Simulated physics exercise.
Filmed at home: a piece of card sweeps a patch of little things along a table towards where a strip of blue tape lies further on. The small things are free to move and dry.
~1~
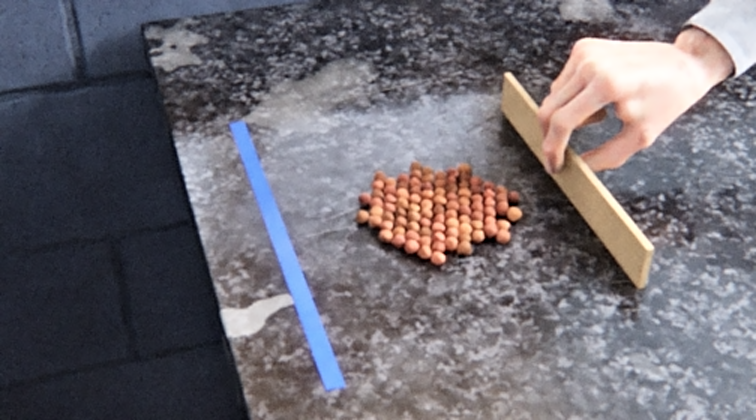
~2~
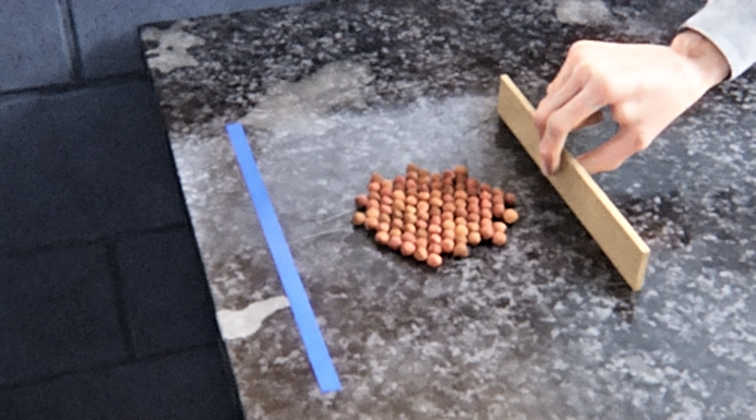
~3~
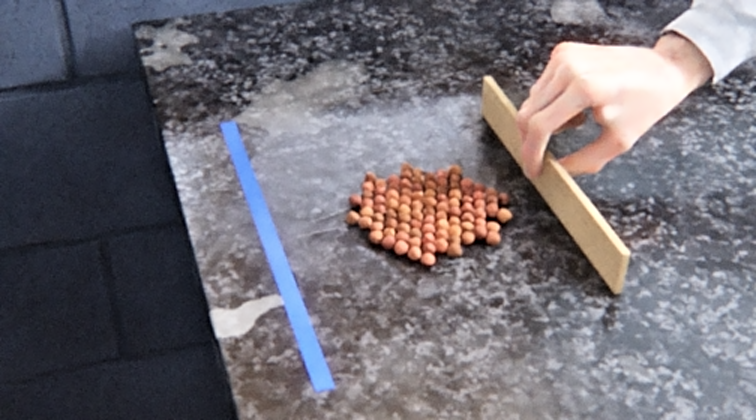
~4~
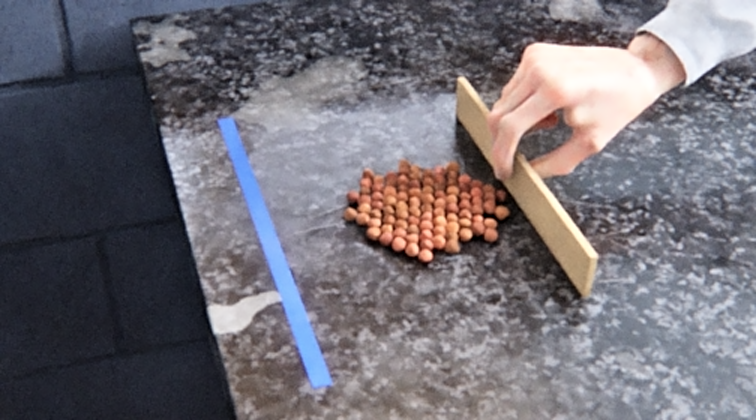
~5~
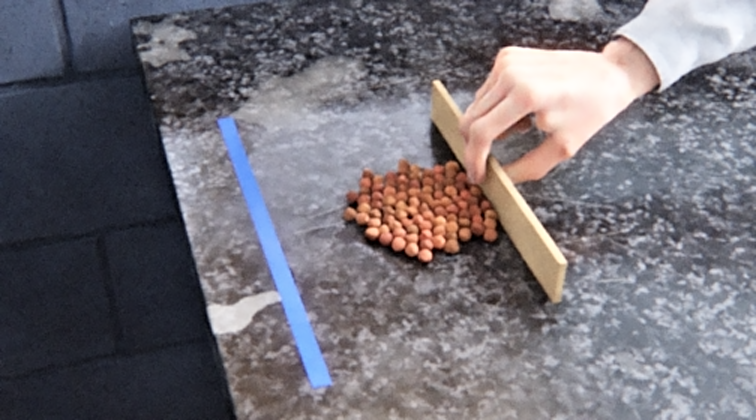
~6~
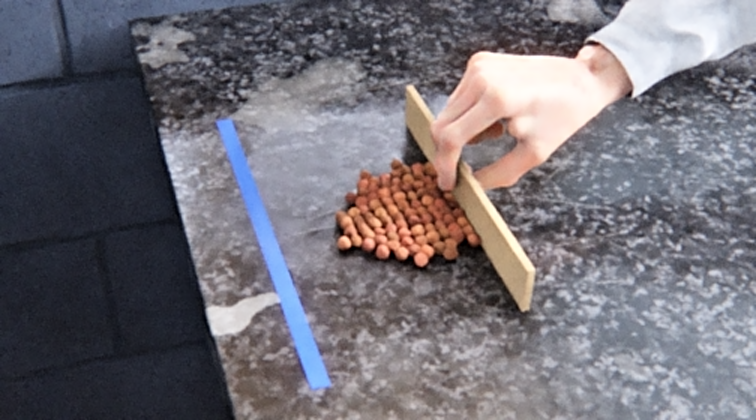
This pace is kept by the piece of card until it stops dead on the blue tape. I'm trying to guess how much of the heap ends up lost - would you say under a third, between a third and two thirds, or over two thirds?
Looks like smaller than a third of it tips over the edge.
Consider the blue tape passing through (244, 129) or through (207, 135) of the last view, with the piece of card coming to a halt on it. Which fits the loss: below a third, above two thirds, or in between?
Try 1 - below one third; try 2 - between a third and two thirds.
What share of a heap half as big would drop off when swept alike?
Roughly 10 %.
Soon, piece of card still moving, near (359, 185); heap all on the table, its front near (259, 276).
A while on, piece of card stopped at the blue tape; heap a small part over the edge.
Towards the end, piece of card stopped at the blue tape; heap about a quarter over the edge.
Finally, piece of card stopped at the blue tape; heap about a quarter over the edge.
